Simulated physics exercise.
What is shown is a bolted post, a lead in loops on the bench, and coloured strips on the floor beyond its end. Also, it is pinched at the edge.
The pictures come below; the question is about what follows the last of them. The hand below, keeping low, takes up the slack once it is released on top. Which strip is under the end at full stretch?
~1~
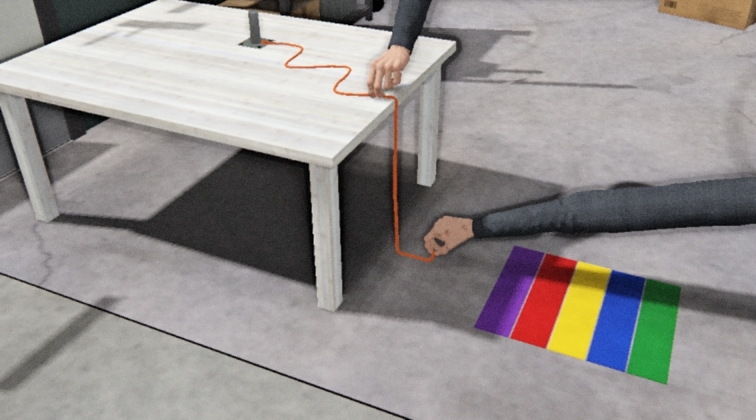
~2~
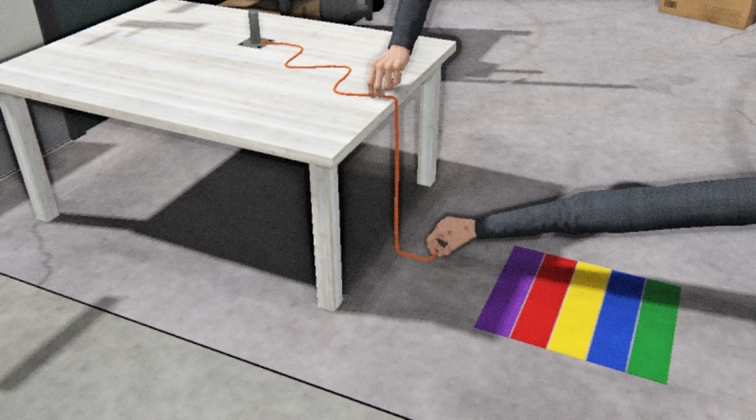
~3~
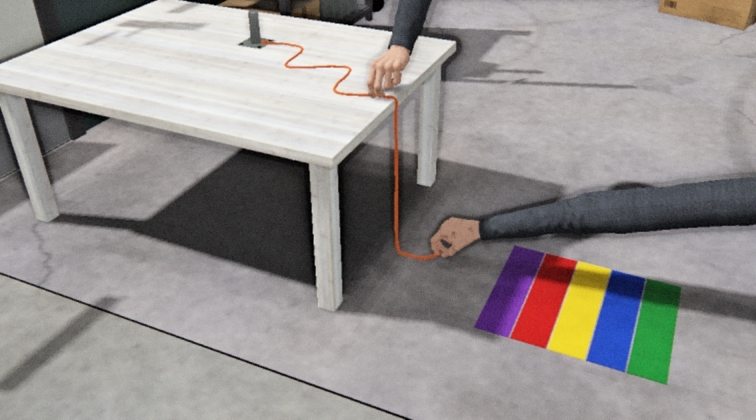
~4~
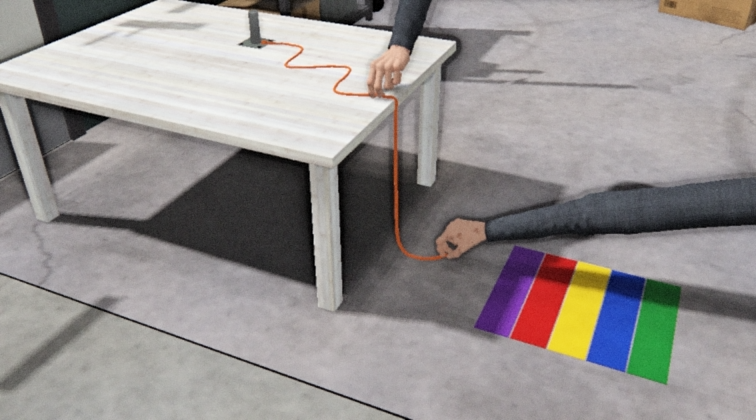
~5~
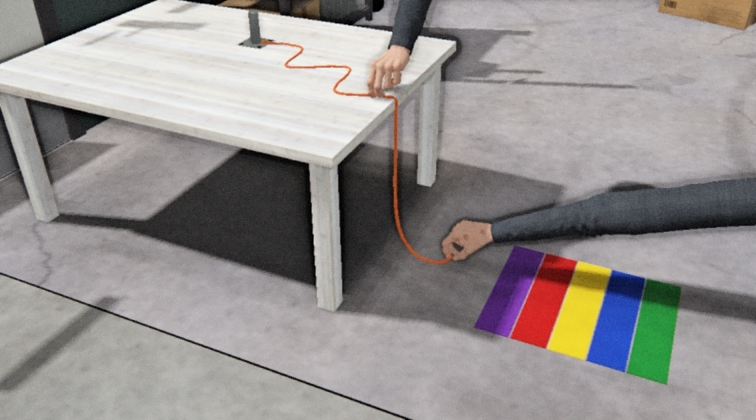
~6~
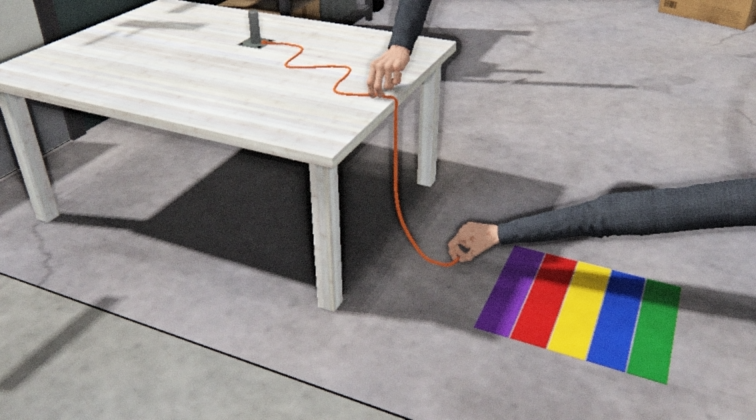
The green strip.
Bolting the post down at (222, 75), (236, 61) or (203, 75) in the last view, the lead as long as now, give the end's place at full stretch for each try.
Roughly (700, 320), (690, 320) and (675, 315).
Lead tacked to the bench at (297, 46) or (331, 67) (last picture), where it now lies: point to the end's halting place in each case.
Per try (px, approx.): (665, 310); (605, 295).
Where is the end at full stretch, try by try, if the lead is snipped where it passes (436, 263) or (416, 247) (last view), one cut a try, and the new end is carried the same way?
It would end up close to (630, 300), then close to (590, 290).
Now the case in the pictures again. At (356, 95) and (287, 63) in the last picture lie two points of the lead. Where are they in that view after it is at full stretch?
Point one: (453, 127); point two: (328, 63).
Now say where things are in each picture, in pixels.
In the first frame, end (434, 252); purple (498, 315); red (534, 326); yellow (571, 336); blue (610, 348); green (650, 359).
In the second frame, end (437, 252); lead through (295, 46) (298, 68) (345, 78) (379, 96) (397, 165) (396, 232).
In the third frame, end (441, 253).
In the fourth frame, end (446, 255); lead through (295, 46) (298, 68) (345, 78) (379, 96) (395, 165) (397, 232).
In the fifth frame, end (452, 256).
In the sixth frame, end (459, 258); lead through (295, 46) (298, 68) (345, 78) (379, 96) (395, 165) (408, 233).
Early on, end near (598, 295); over yellow.
Midway, end near (641, 306); over green.
At the end of the slack, end near (667, 313); over green. It gets as far as the green strip.
